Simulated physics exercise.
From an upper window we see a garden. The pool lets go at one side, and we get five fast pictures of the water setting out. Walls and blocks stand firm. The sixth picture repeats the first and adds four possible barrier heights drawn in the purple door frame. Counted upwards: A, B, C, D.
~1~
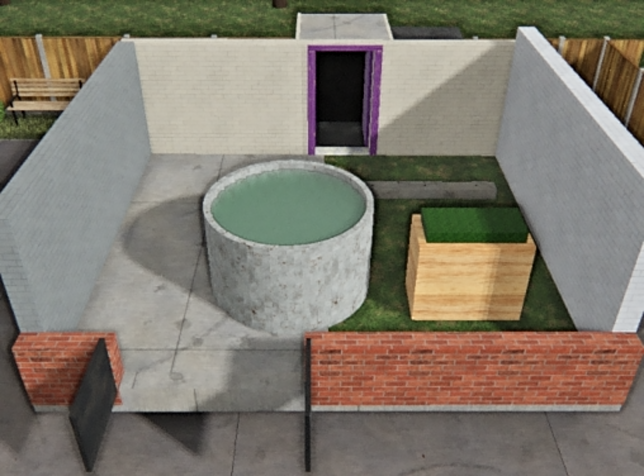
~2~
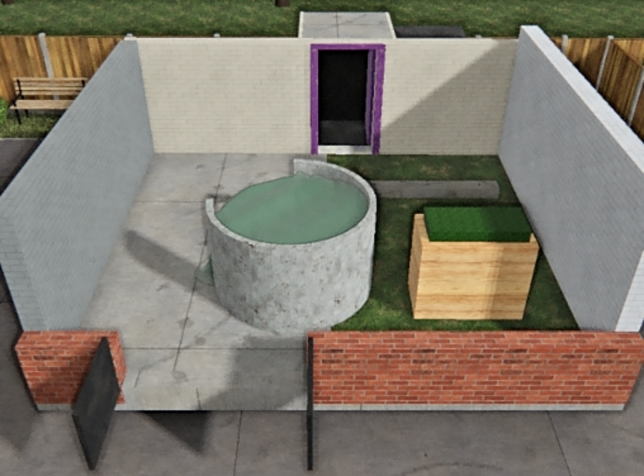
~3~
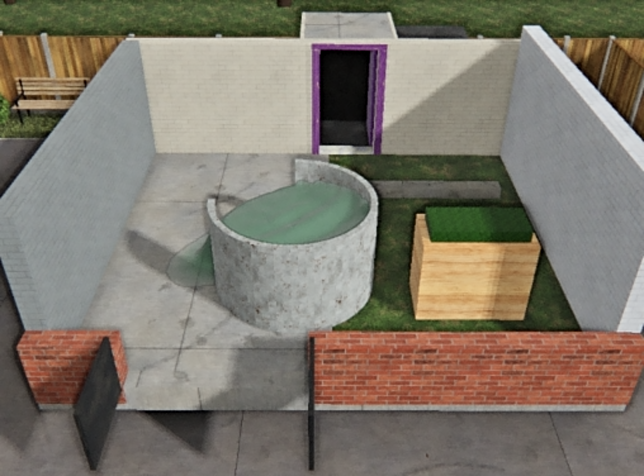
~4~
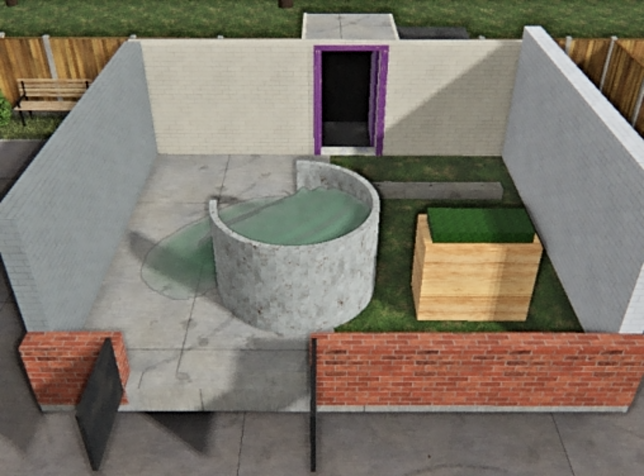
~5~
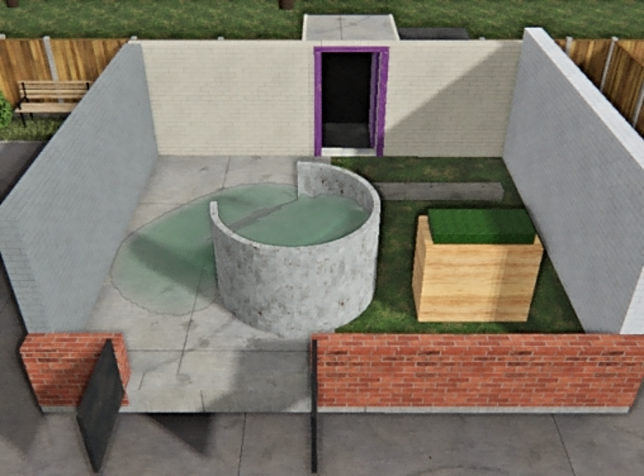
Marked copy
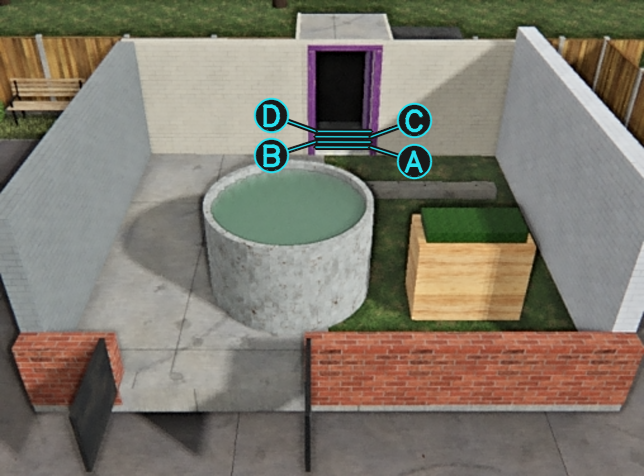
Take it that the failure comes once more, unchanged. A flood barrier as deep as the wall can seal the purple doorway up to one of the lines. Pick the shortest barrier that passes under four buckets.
It is A.
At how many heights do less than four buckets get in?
All of them.
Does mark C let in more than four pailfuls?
No.
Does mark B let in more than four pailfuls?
No.
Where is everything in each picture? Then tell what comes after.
In the first picture, water in the pool at rest, its middle at (289, 206); foot of the purple doorway at (342, 155); open gate at (210, 329).
In the second picture, 2 % of the ground under water, visible out to (207, 279).
In the third picture, 6 % of the ground under water, visible out to (176, 276).
In the fourth picture, 11 % of the ground under water, visible out to (149, 277).
In the fifth picture, 20 % of the ground under water, visible out to (122, 252).
In cyan, A at (342, 147); B at (343, 142); C at (343, 136); D at (343, 131); from the bottom up A, B, C, D.
For mark A, a splash gets over, under a bucket.
For mark B, nothing gets over.
For mark C, nothing gets over.
For mark D, nothing gets over.
